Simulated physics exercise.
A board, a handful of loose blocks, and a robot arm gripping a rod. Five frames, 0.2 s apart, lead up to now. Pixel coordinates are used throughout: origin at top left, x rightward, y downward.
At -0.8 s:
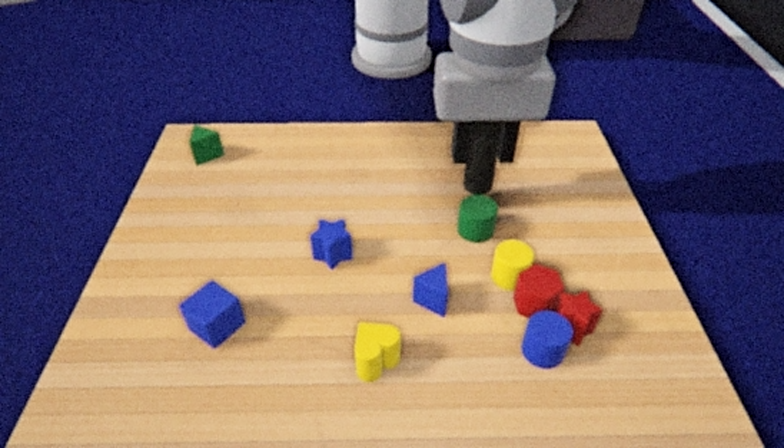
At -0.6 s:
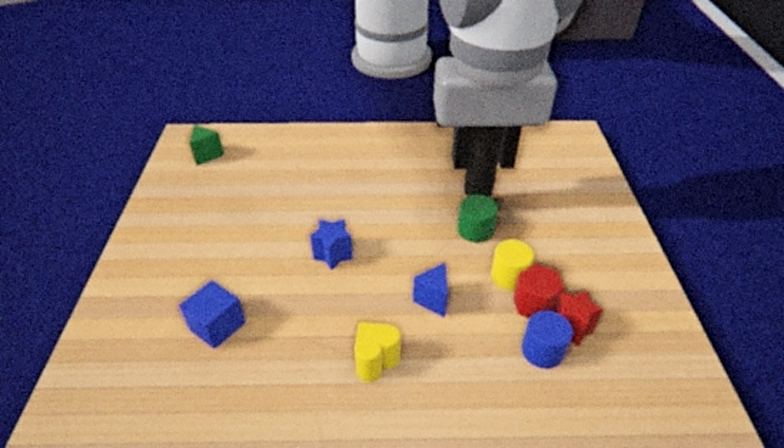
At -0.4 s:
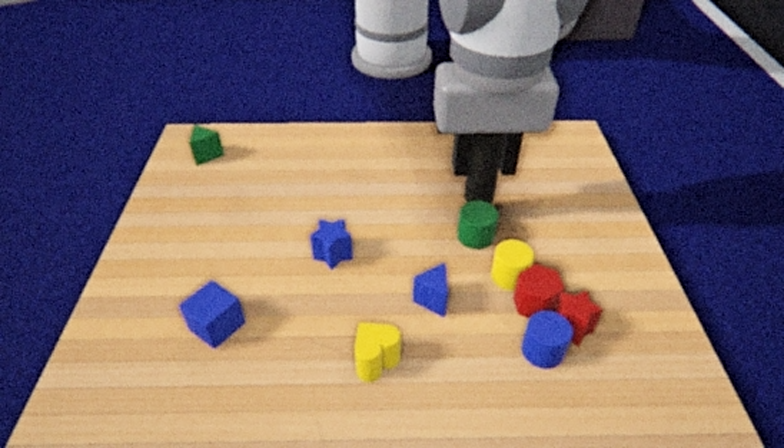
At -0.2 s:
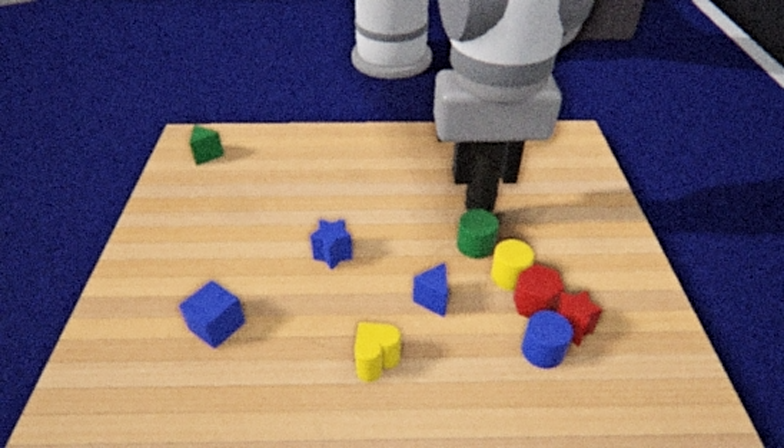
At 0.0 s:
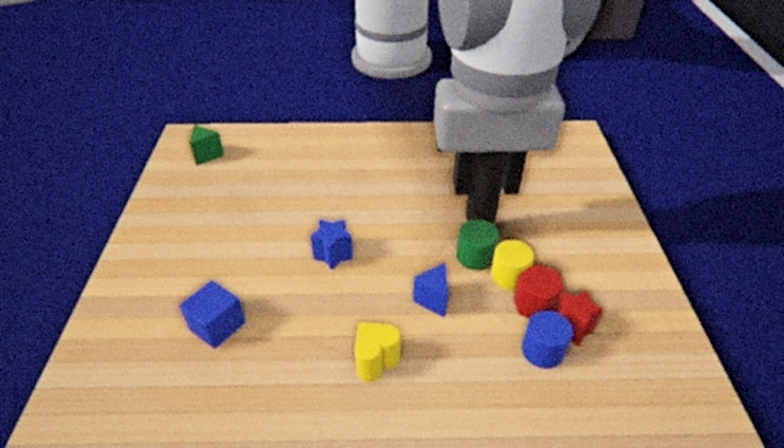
A robot arm holding a dark rod moves slowly toward the viewer and pushes the green cylinder a short way across a wooden board, closer to the yellow cylinder, while the other scattered red, blue, yellow and green blocks stay still.
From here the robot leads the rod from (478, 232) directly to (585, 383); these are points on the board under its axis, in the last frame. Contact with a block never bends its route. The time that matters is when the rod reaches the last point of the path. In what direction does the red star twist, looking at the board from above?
I'd predict that, seen from above, the red star rotates counter-clockwise.
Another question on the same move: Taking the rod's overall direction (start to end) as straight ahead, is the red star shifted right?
No
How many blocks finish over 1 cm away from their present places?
There will be three or more blocks displaced.
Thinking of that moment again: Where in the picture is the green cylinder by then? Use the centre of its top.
It is at (477, 257).
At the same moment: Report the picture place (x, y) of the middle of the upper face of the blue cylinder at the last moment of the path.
Around pixel (566, 384).
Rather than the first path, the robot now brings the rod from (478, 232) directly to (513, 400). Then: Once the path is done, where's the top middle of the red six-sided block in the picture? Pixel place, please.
It is going to be at (573, 296).
What follows on the original path. One third of the way, rod (512, 260); green cylinder (477, 257); yellow cylinder (533, 276); red six-sided block (564, 303); blue cylinder (554, 335); red star (607, 325).
Two thirds of the way, rod (548, 310); green cylinder (477, 257); yellow cylinder (578, 329); red six-sided block (621, 354), turned 20° anticlockwise; blue cylinder (562, 361); red star (664, 358), turned 75° anticlockwise.
At the end, rod (591, 369); green cylinder (477, 257); yellow cylinder (623, 397); red six-sided block (676, 401), turned 90° anticlockwise; blue cylinder (566, 384); red star (690, 367), turned 120° anticlockwise.
